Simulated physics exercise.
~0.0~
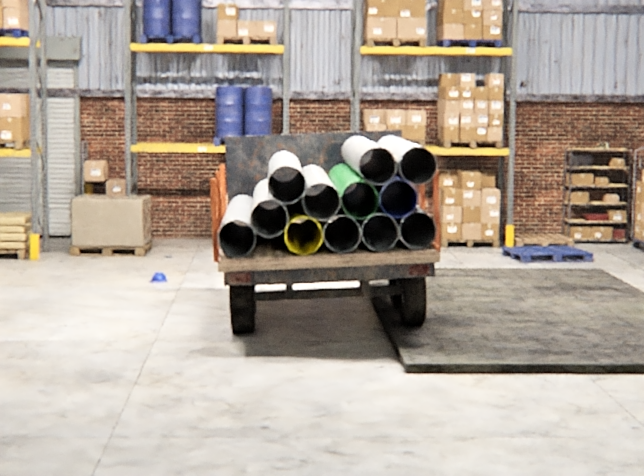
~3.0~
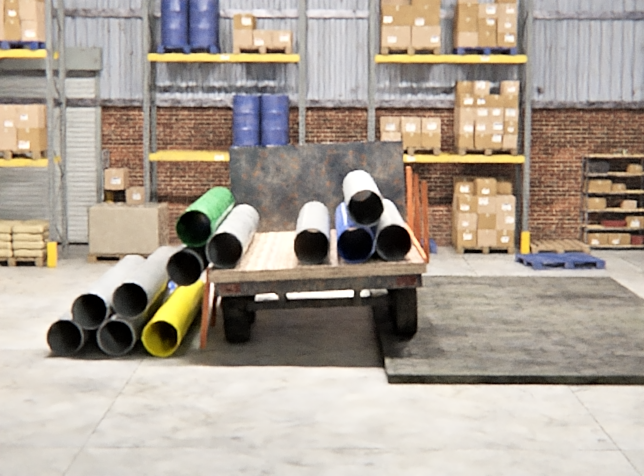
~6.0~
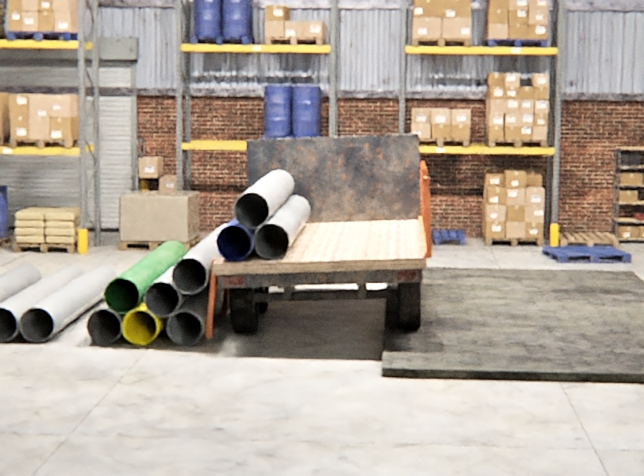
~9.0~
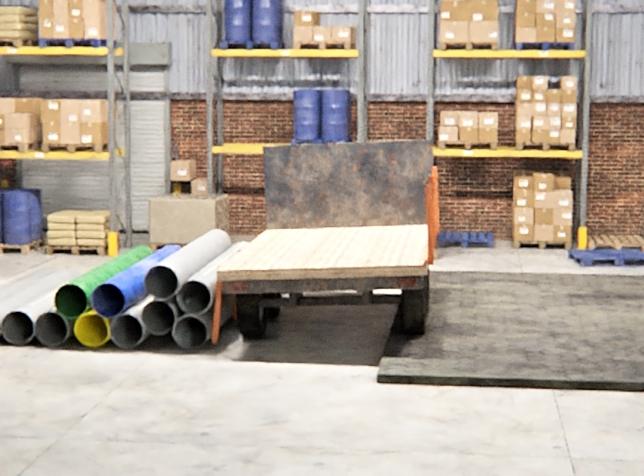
In a warehouse, a stack of mostly grey pipes, with a green, a blue and a yellow one among them, rolled leftward off the back of a parked trailer, until the wooden deck was empty and they lay heaped on the floor beside it.
